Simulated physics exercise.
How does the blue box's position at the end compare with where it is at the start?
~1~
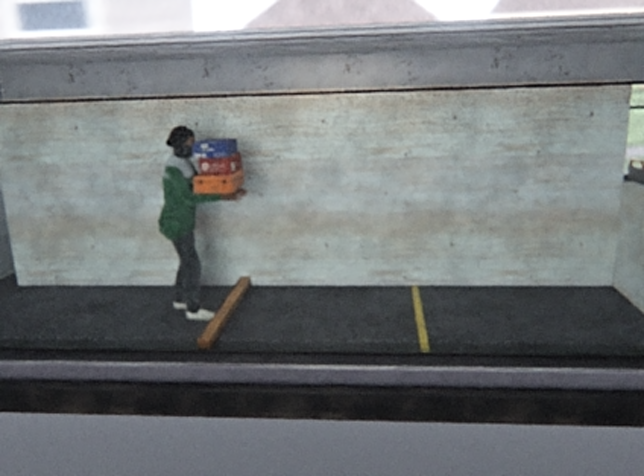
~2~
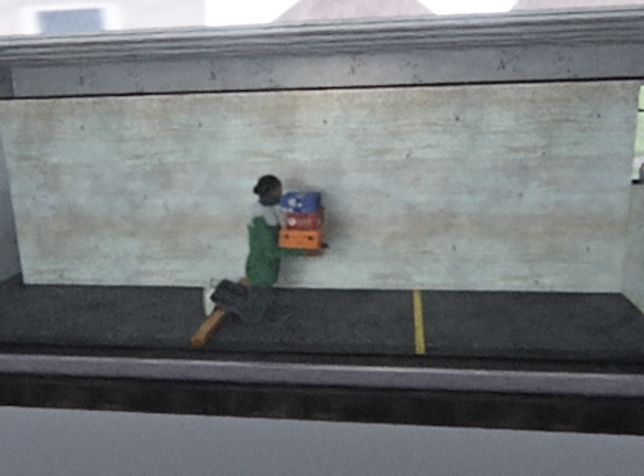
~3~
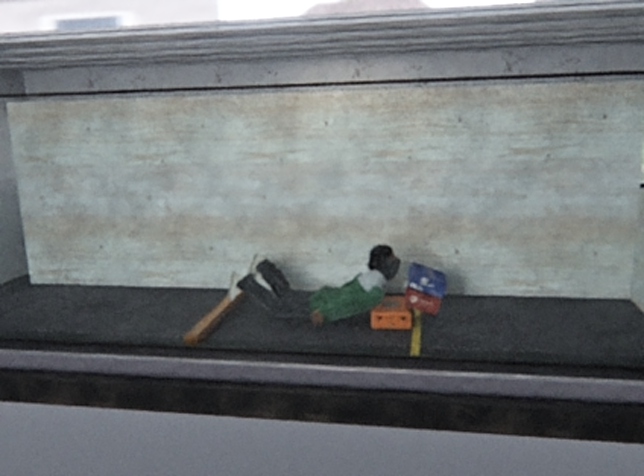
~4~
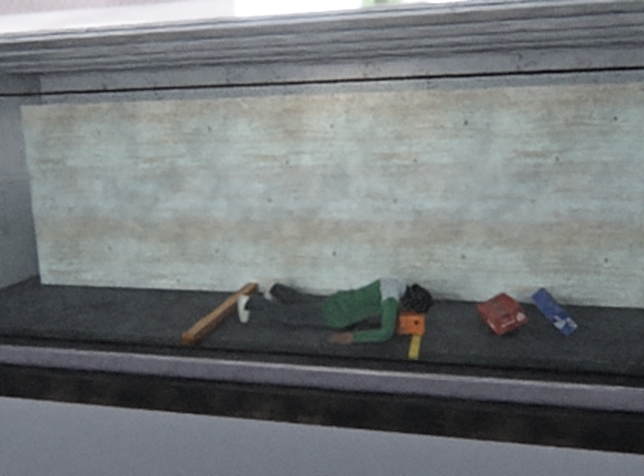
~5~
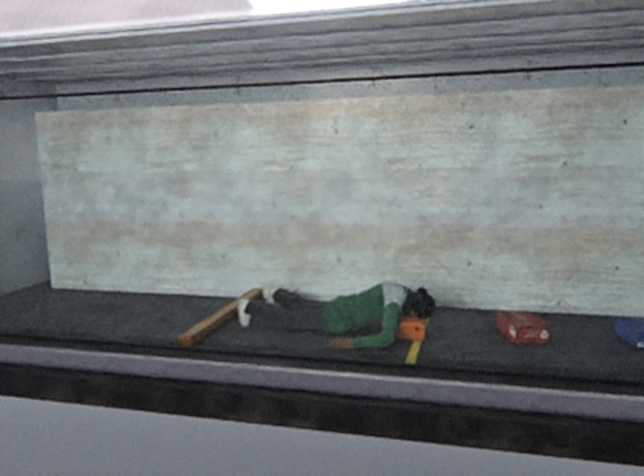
At the start the blue box is on top of the stack in the person's arms, on the left side near the wooden rail. By the end it is down on the floor at the far right, well past the yellow line and beyond the red box.
